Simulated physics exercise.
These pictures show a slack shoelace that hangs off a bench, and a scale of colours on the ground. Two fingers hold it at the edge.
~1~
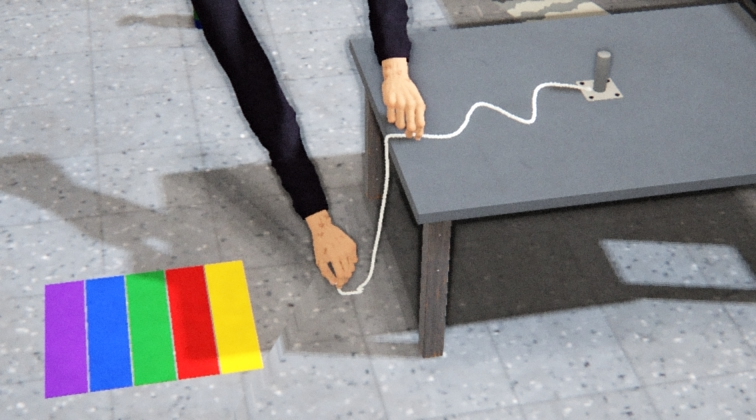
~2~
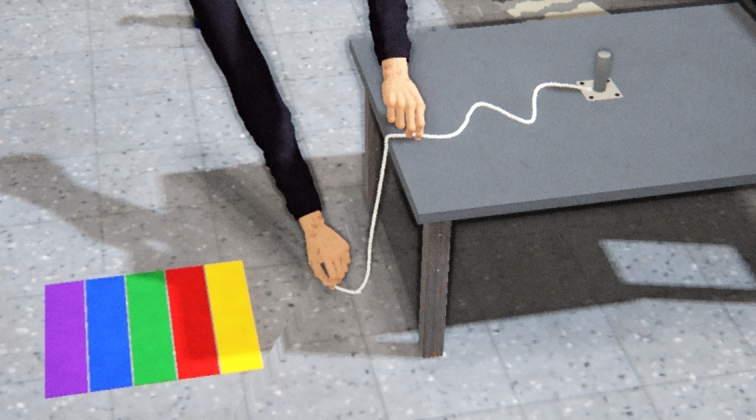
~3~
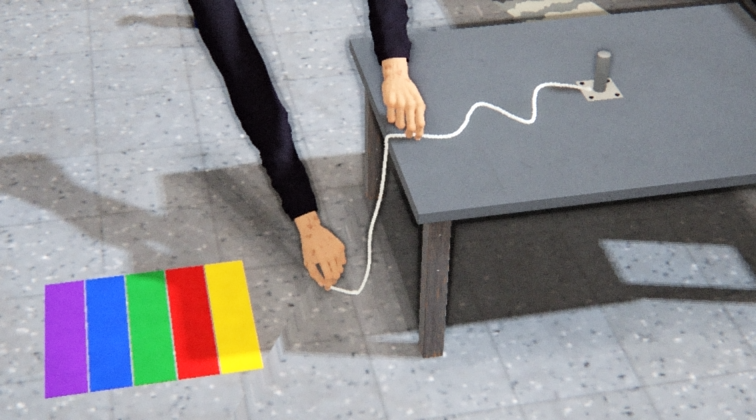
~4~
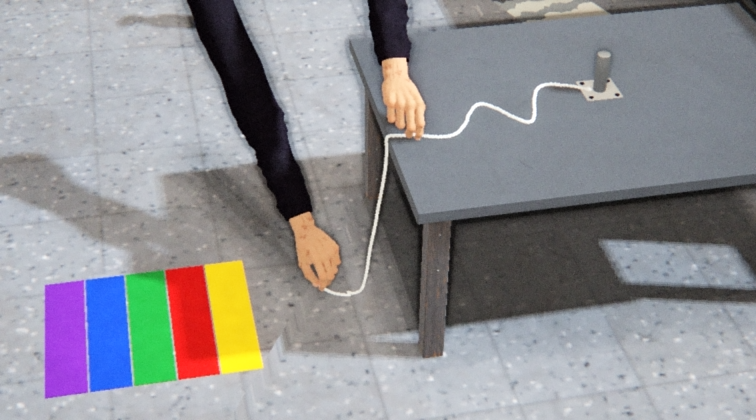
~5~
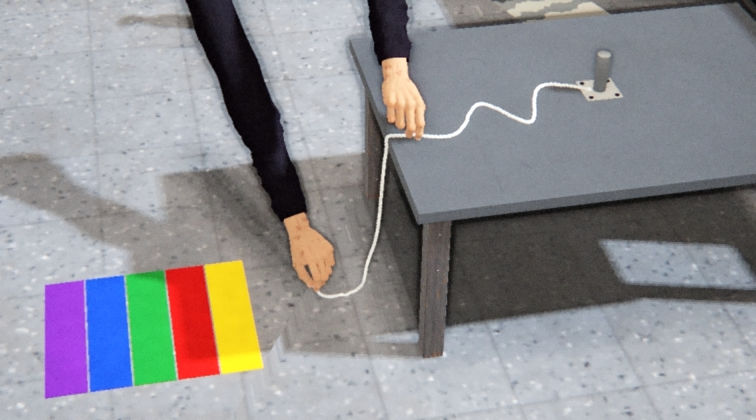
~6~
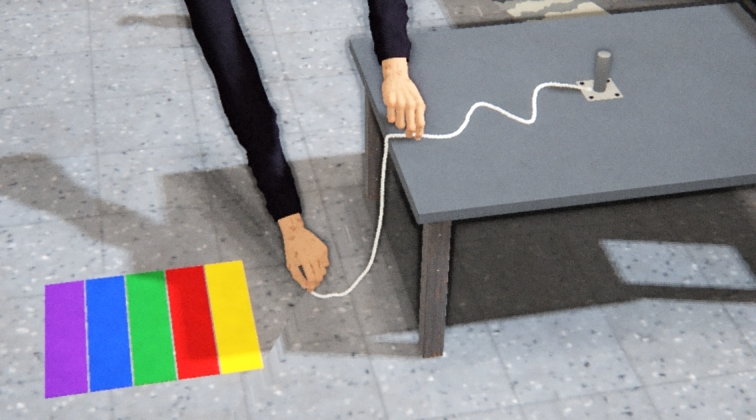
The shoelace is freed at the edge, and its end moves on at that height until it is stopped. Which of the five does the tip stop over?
The blue one.
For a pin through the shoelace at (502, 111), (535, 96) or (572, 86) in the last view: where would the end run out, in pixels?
Try by try, around (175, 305), (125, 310) and (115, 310).
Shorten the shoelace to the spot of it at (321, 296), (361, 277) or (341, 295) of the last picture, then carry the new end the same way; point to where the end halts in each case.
Near (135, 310), (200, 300) and (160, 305).
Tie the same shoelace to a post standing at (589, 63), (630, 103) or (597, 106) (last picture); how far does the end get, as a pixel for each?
About (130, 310), (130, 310) and (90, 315).
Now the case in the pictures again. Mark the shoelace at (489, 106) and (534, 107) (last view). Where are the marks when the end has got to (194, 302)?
They go to (435, 122) and to (508, 108).
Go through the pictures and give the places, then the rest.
In the first picture, end (337, 283); yellow (239, 350); red (196, 356); green (153, 361); blue (110, 367); purple (66, 373).
In the second picture, end (329, 284); shoelace through (550, 84) (523, 121) (467, 119) (400, 136) (377, 204) (368, 270).
In the third picture, end (325, 285).
In the fourth picture, end (320, 286); shoelace through (550, 84) (523, 121) (467, 119) (400, 136) (379, 204) (367, 270).
In the fifth picture, end (314, 286).
In the sixth picture, end (308, 287); shoelace through (550, 84) (523, 121) (467, 119) (400, 136) (382, 204) (367, 270).
Soon after, end near (194, 302); over red.
Then, end near (140, 309); over green.
At full stretch, end near (107, 313); over blue. It halts on the blue strip.
